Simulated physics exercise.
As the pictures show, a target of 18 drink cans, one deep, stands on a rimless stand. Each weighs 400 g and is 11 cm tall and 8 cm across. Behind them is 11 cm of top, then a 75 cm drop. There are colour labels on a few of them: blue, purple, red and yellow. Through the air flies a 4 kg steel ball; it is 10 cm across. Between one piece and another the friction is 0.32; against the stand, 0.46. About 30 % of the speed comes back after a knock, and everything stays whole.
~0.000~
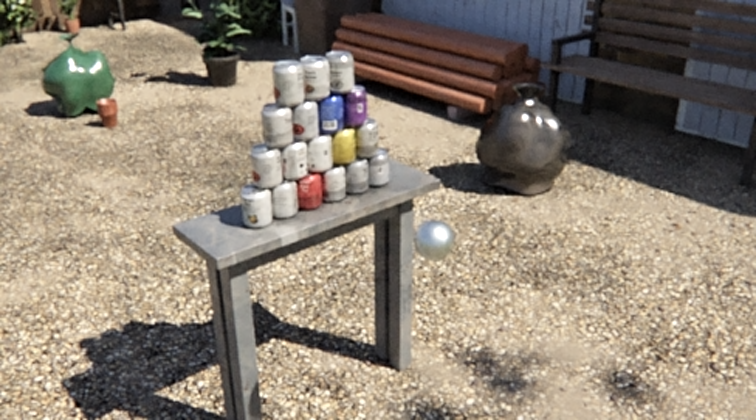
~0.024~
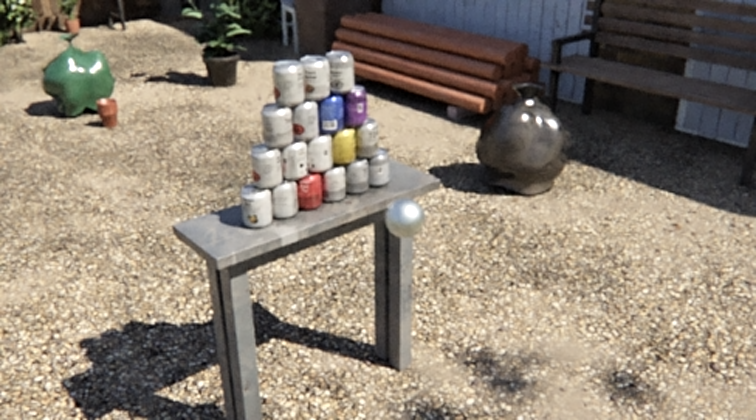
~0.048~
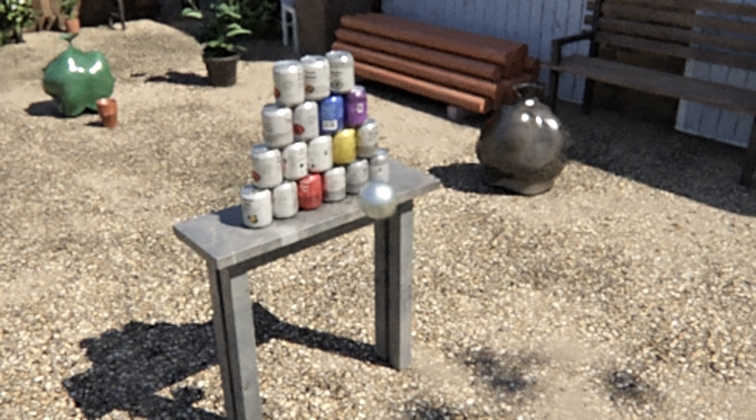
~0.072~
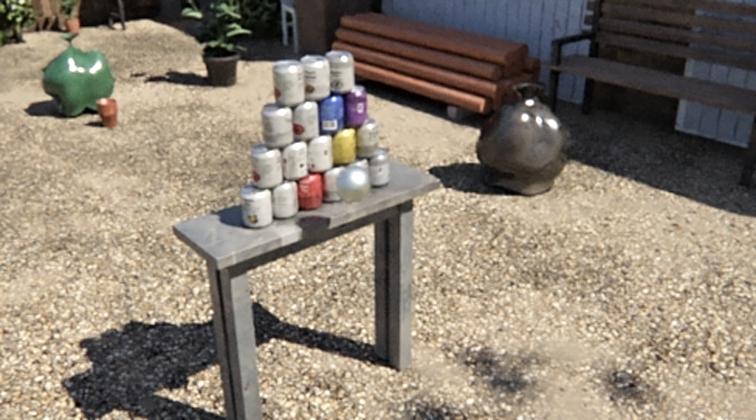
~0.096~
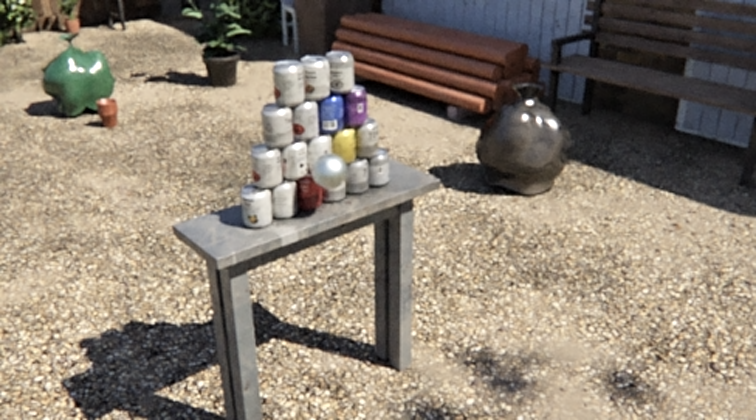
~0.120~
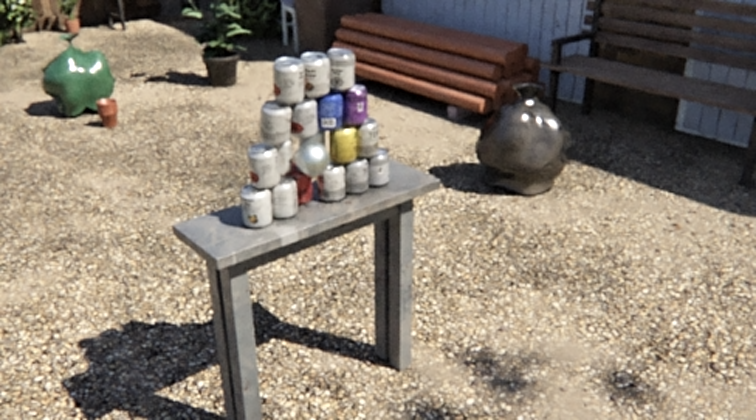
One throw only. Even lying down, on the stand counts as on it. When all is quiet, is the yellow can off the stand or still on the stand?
When it all settles, the yellow can stays on the stand.
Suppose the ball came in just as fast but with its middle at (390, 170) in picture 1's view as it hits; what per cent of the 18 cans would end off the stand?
30 percent.
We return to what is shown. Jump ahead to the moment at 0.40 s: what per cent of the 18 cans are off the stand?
15 per cent.
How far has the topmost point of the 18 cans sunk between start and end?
Lower by close to 0 cm.
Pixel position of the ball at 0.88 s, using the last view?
Location: Close to (107, 212).
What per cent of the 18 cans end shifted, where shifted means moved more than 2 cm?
The shifted ones make up 65 per cent.
By 0.40 s, ball still moving; 3 of the 18 cans off the stand; yellow can moved 23 mm; blue can on its side.
By 0.88 s, ball still moving; 8 of the 18 cans off the stand; yellow can moved 23 mm; blue can upside down.
When it is over (1.2 s), ball rolling away; 8 of the 18 cans off the stand; yellow can moved 23 mm; blue can on its side; red can on its side. In pixels of the last frame, middles, yellow can near (344, 142), blue can near (165, 250).
